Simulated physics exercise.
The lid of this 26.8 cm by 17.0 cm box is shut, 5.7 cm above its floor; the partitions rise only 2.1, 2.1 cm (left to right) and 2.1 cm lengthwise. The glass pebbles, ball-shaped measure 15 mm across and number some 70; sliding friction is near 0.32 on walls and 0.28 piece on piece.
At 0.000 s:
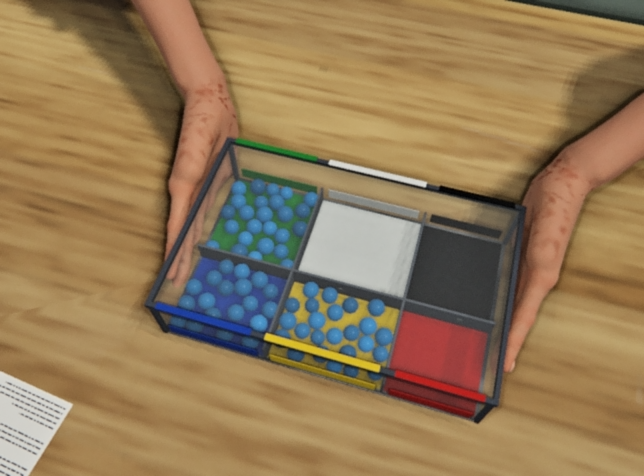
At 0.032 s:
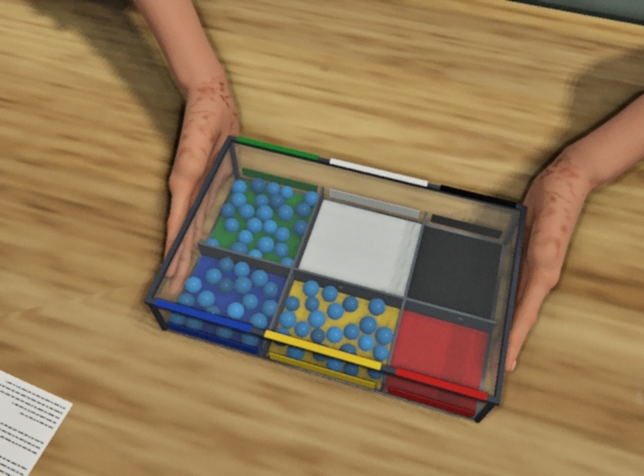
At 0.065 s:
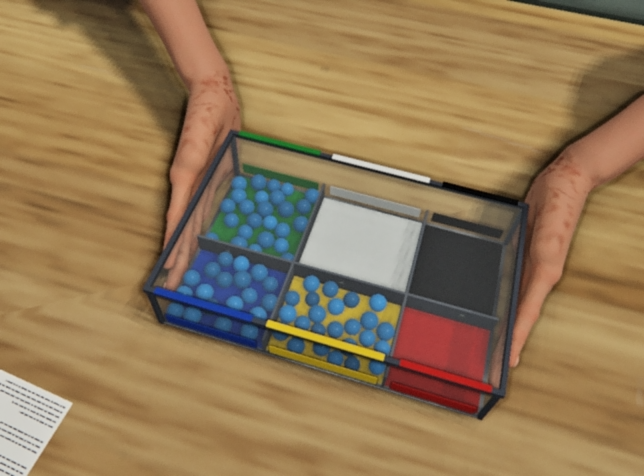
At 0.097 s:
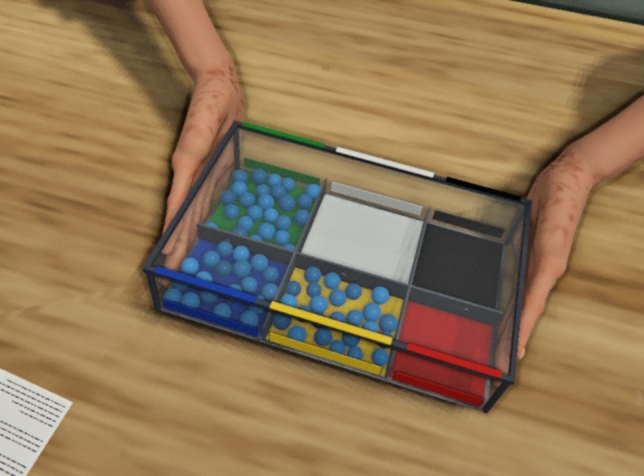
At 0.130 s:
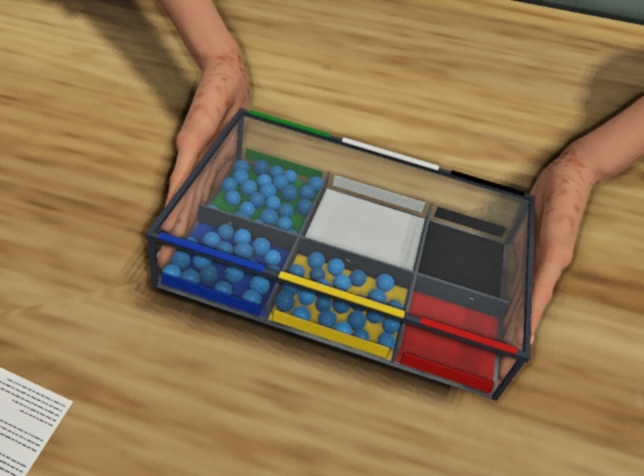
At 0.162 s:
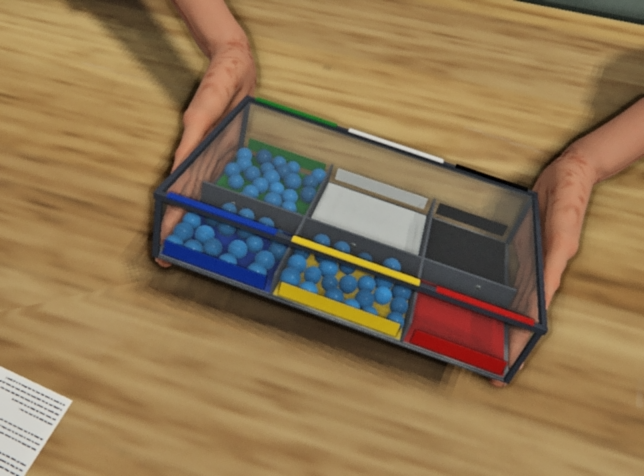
On a wooden tabletop, two hands held a clear box with colored compartments, blue balls filling the green, blue and yellow ones, and tilted it gradually, raising the near side while the balls stayed in their sections.
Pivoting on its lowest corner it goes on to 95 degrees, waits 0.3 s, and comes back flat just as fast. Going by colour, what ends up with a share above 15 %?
Red compartment: Under; blue compartment: Under; green compartment: Over; yellow compartment: Under; white compartment: Over; black compartment: Over.
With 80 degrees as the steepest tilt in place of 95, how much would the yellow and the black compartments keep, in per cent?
Yellow 5, black 30.
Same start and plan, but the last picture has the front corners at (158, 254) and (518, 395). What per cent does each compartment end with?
Red 10; blue 0; green 0; yellow 0; white 0; black 85.
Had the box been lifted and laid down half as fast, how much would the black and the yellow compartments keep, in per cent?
Black 35; yellow 0.
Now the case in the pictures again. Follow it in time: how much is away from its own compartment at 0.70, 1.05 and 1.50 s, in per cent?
About 70, 85, 85.
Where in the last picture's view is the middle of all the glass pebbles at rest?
Near (390, 245).
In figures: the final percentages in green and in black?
Green 20; black 40.
After 0.70 s, tilt 95 degrees; blue 5 %, green 35 %, yellow 5 %, white 40 %, black 15 %.
After 1.05 s, tilt 56 degrees; green 20 %, white 35 %, black 40 %.
After 1.50 s, tilt 0 degrees; green 20 %, white 40 %, black 40 %.
In the end, at 2.5 s, red 0 %, blue 0 %, green 20 %, yellow 0 %, white 40 %, black 40 %.
